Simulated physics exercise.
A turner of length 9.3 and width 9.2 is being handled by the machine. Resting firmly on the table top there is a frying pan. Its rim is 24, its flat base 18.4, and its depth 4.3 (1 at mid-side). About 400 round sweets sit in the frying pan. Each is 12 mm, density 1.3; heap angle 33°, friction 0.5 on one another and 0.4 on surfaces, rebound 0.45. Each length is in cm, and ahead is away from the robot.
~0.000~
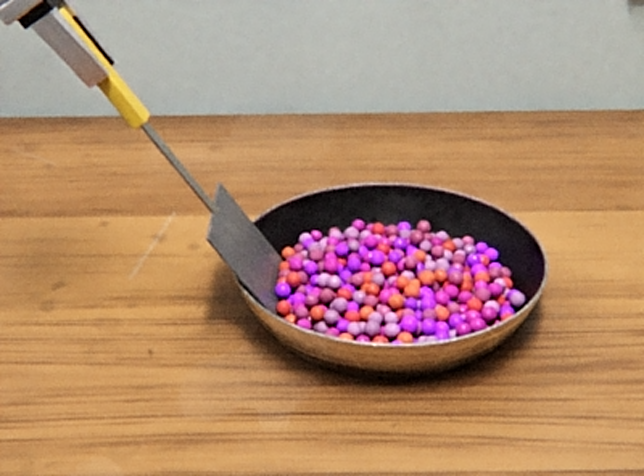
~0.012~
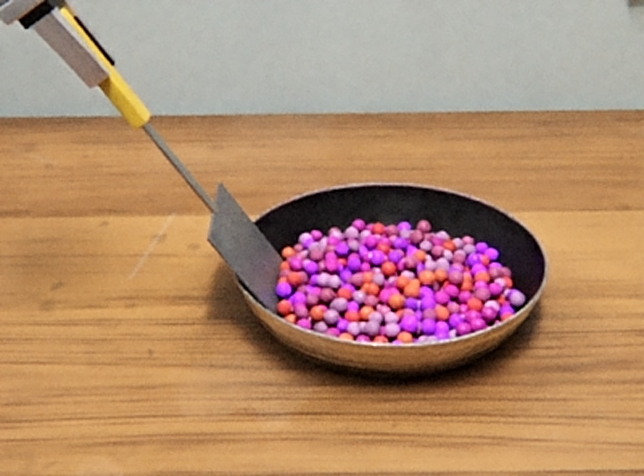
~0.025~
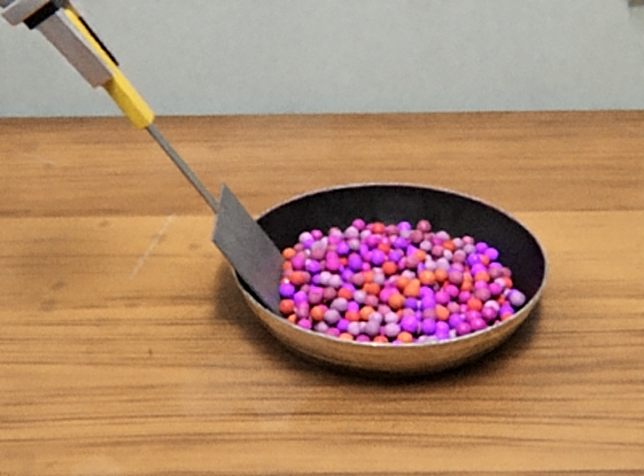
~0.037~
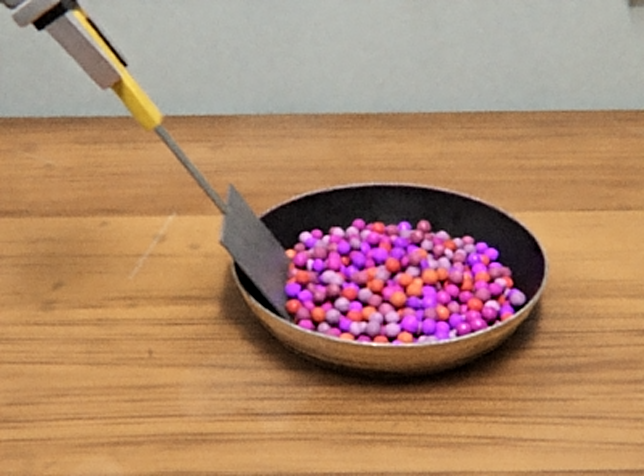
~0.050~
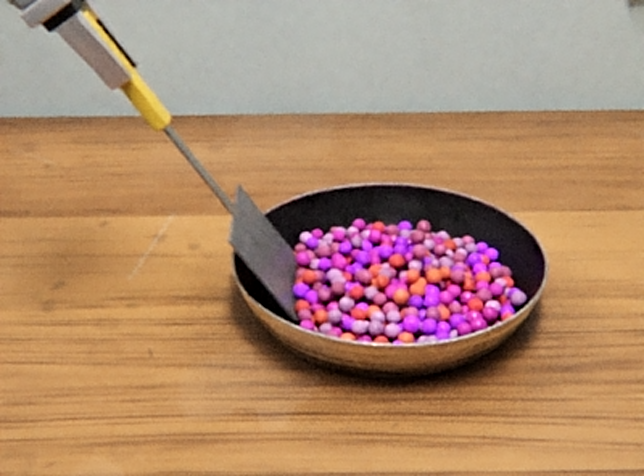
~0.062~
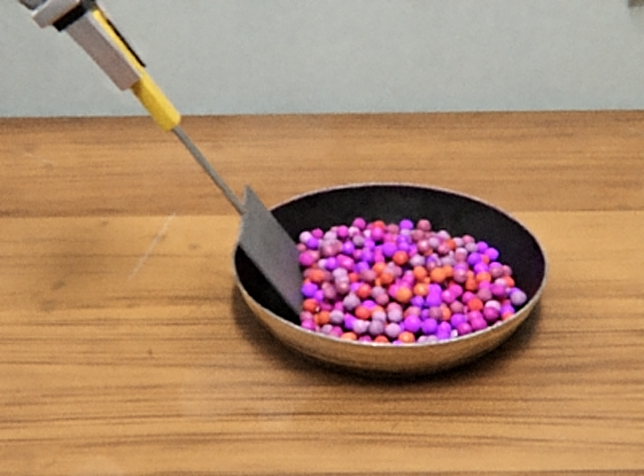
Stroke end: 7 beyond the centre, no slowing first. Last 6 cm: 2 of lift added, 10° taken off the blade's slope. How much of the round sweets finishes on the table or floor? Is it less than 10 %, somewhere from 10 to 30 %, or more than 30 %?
It is less than 10 %.
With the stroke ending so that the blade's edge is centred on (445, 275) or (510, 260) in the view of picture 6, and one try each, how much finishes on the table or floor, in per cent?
The two tries give near 0 and near 30 in a hundred.
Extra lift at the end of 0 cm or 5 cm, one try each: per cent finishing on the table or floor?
Close to 0 and 5 percent respectively.
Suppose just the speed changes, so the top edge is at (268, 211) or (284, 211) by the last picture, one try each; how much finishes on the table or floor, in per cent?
First try about 20 %, second try about 25 %.
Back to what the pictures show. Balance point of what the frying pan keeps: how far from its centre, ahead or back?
Ahead of centre, near 4.5 centimetres.
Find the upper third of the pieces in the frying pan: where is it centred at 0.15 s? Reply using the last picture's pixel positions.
It is centred near (412, 275).
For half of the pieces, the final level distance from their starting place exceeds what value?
Near 3 cm, measured level.
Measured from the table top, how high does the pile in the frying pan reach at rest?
Height at rest: Roughly 6.0 cm.
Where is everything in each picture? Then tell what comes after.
In the first picture, turner top edge at (213, 209), sloping 57°; upper third of the load around (379, 279), from x 280 to 520, top at y 225; 404 in the frying pan.
In the second picture, turner top edge at (214, 209), sloping 57°; upper third of the load around (378, 279), from x 280 to 520, top at y 225.
In the third picture, turner top edge at (218, 209), sloping 57°; upper third of the load around (378, 279), from x 285 to 520, top at y 225.
In the fourth picture, turner top edge at (225, 210), sloping 57°; upper third of the load around (379, 278), from x 285 to 520, top at y 225.
In the fifth picture, turner top edge at (234, 211), sloping 57°; upper third of the load around (385, 277), from x 285 to 520, top at y 225.
In the sixth picture, turner top edge at (242, 211), sloping 57°; upper third of the load around (388, 276), from x 285 to 520, top at y 225; 404 in the frying pan.
By 0.15 s, sloping 57°, highest piece 4 above the table; 404 in the frying pan.
By 0.24 s, sloping 53°, highest piece 6 above the table; 404 in the frying pan.
By 0.49 s, sloping 47°, highest piece 6 above the table; 392 in the frying pan, 9 on the table or floor, 3 on the blade or in flight.
By 1.54 s, sloping 47°, highest piece 6 above the table; 390 in the frying pan, 14 on the table or floor.
Final count, 390 in the frying pan, 14 on the table or floor. That is 3 % on the table or floor.
